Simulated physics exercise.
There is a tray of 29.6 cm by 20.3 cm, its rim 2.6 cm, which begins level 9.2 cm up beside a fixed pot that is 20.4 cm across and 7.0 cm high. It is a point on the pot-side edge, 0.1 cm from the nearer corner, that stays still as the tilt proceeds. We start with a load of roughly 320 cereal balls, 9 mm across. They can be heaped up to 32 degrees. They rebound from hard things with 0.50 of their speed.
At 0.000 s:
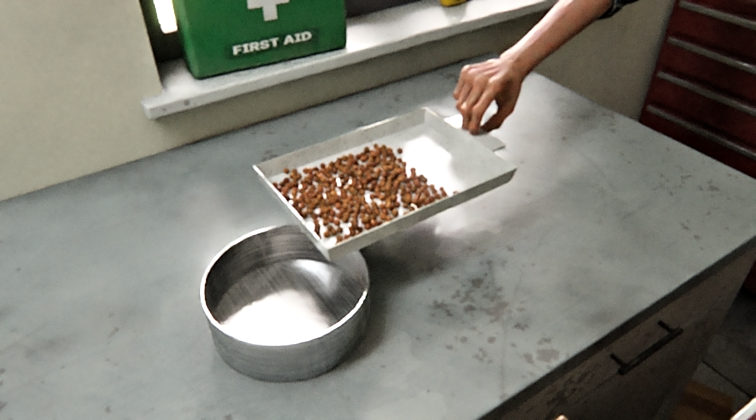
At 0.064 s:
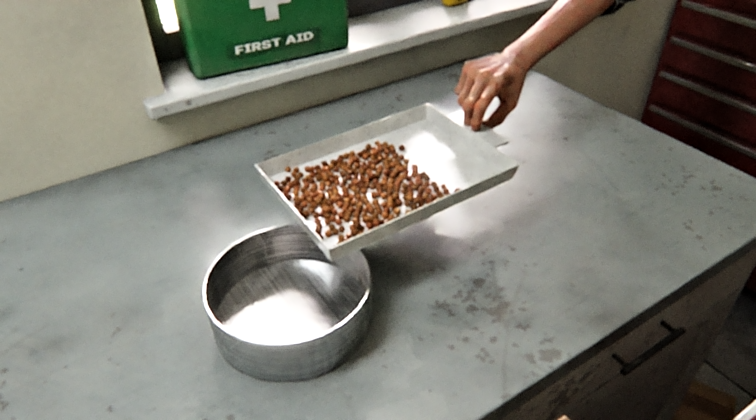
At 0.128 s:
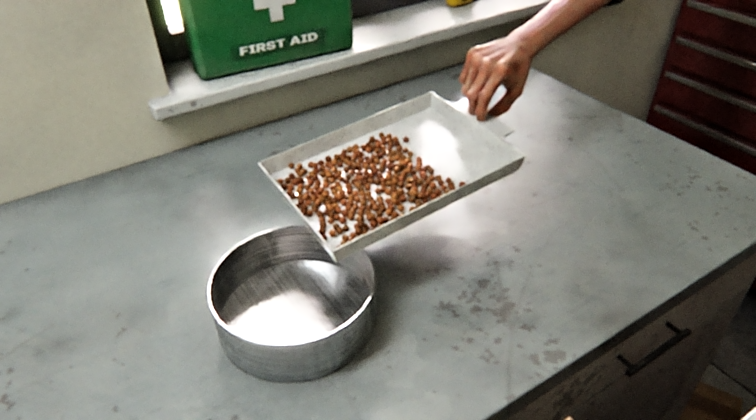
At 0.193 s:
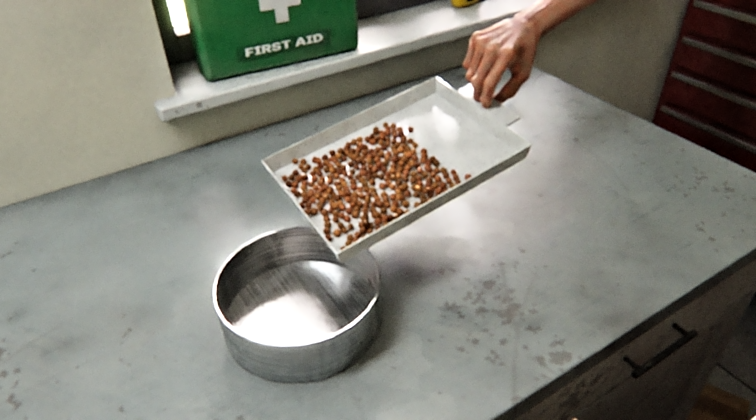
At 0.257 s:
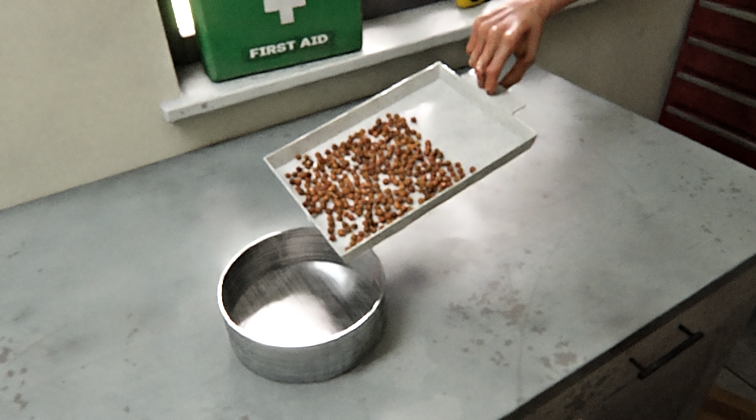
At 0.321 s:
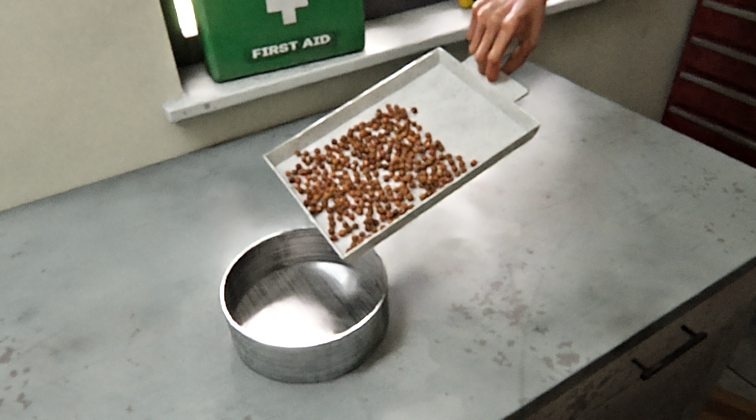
The footage shows a hand holding a shallow tray of small brown balls above a round metal pot on a grey counter, then raising the tray's right end so it slopes down to the left, the balls staying bunched together.
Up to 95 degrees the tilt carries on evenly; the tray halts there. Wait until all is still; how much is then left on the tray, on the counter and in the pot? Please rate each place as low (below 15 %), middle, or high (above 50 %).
Tray: Low, counter: Low, pot: High.
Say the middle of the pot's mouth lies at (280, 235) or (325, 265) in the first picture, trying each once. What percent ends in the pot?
25 and 75 %.
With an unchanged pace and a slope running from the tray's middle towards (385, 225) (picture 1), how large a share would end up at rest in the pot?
60 %.
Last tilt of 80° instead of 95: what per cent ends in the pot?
Estimate: Roughly 75 percent.
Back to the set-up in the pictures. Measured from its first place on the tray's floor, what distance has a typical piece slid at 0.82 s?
About 3 cm.
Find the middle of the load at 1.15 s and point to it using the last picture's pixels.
Roughly (323, 182).
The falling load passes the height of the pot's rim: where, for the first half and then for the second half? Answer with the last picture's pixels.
(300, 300) first, (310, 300) later, roughly.
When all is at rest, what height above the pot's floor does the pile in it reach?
It gets to about 2.5 cm.
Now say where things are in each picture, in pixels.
In the first picture, tray tilt 0 degrees, front corners at (329, 245) and (512, 167); middle of the pieces at (359, 189); pot at (286, 278).
In the second picture, tray tilt 1 degrees, front corners at (331, 245) and (514, 163); middle of the pieces at (361, 187).
In the third picture, tray tilt 5 degrees, front corners at (334, 247) and (520, 155), lowest corner left front; middle of the pieces at (365, 183).
In the fourth picture, tray tilt 10 degrees, front corners at (338, 249) and (527, 144), lowest corner left front; middle of the pieces at (369, 178).
In the fifth picture, tray tilt 14 degrees, front corners at (342, 251) and (532, 134), lowest corner left front; middle of the pieces at (372, 173).
In the sixth picture, tray tilt 19 degrees, front corners at (344, 253) and (535, 123), lowest corner left front; middle of the pieces at (373, 168); pot at (305, 280). Its pace works out near 75 degrees a second.
Then, at 0.82 s, tilt 55 degrees; the tray holds 100 %, the pot 0 %.
After 1.15 s, tilt 80 degrees; the tray holds 100 %, the pot 0 %.
After 1.57 s, tilt 95 degrees; the tray holds 25 %, the pot 70 %.
At rest (2.5 s), tray 0 %, counter 5 %, pot 95 %.
